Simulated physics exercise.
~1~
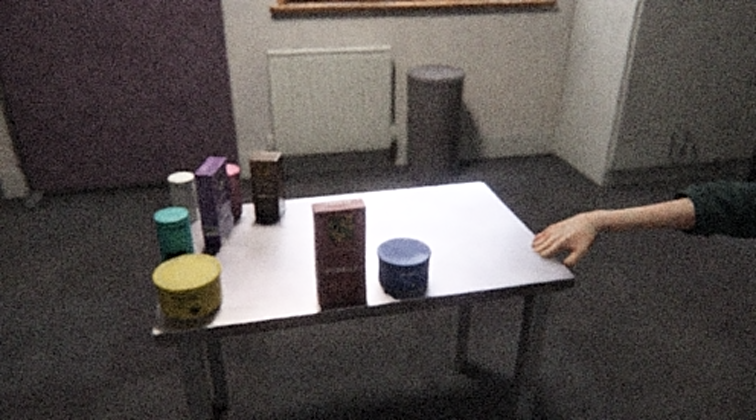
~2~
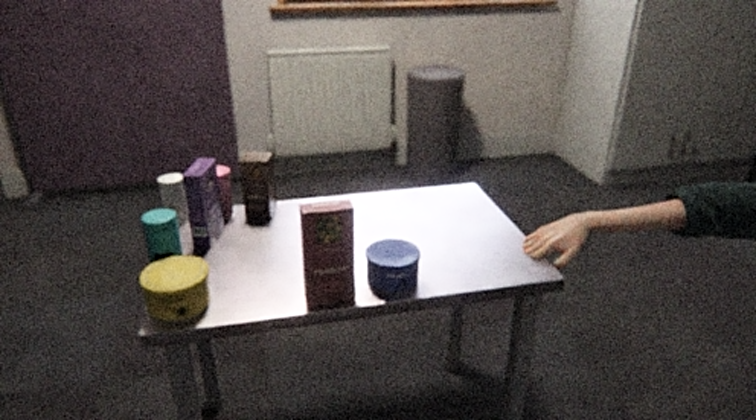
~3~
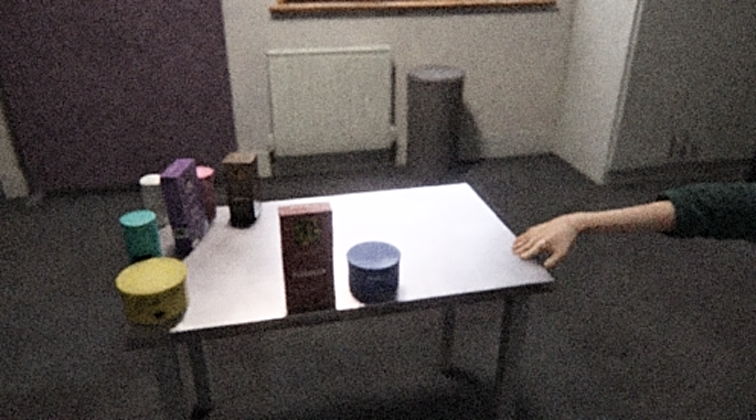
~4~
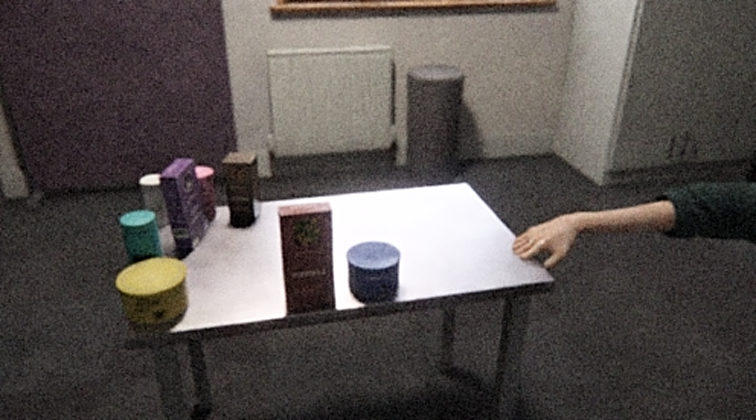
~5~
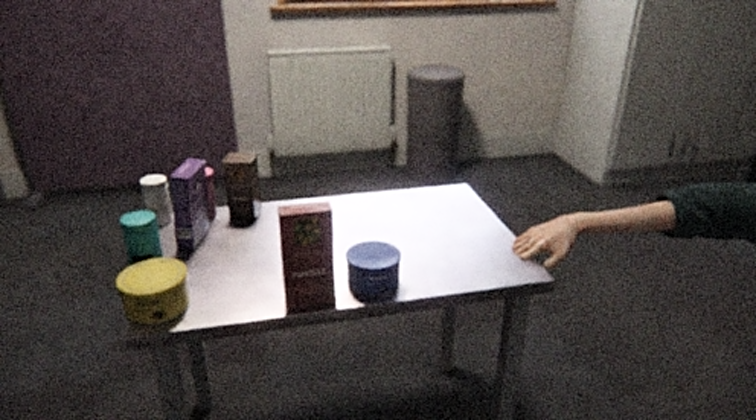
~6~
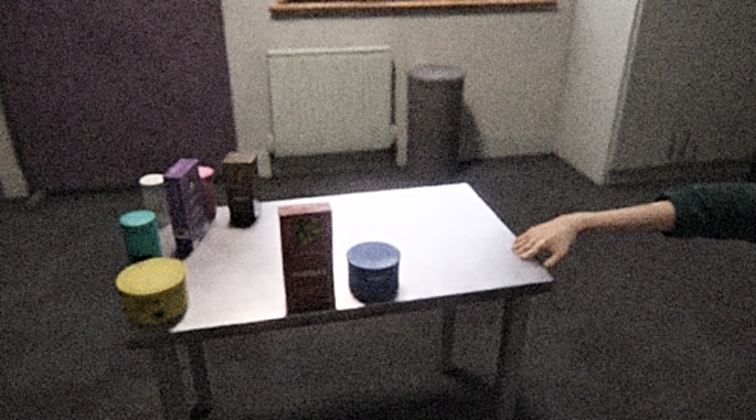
The footage shows a hand at the right edge of a small table holding jars, tubs and upright boxes, as the table shifts a short way left and stops. The purple box wobbles slightly, and everything ends up still standing on the table, with the hand resting at its edge.
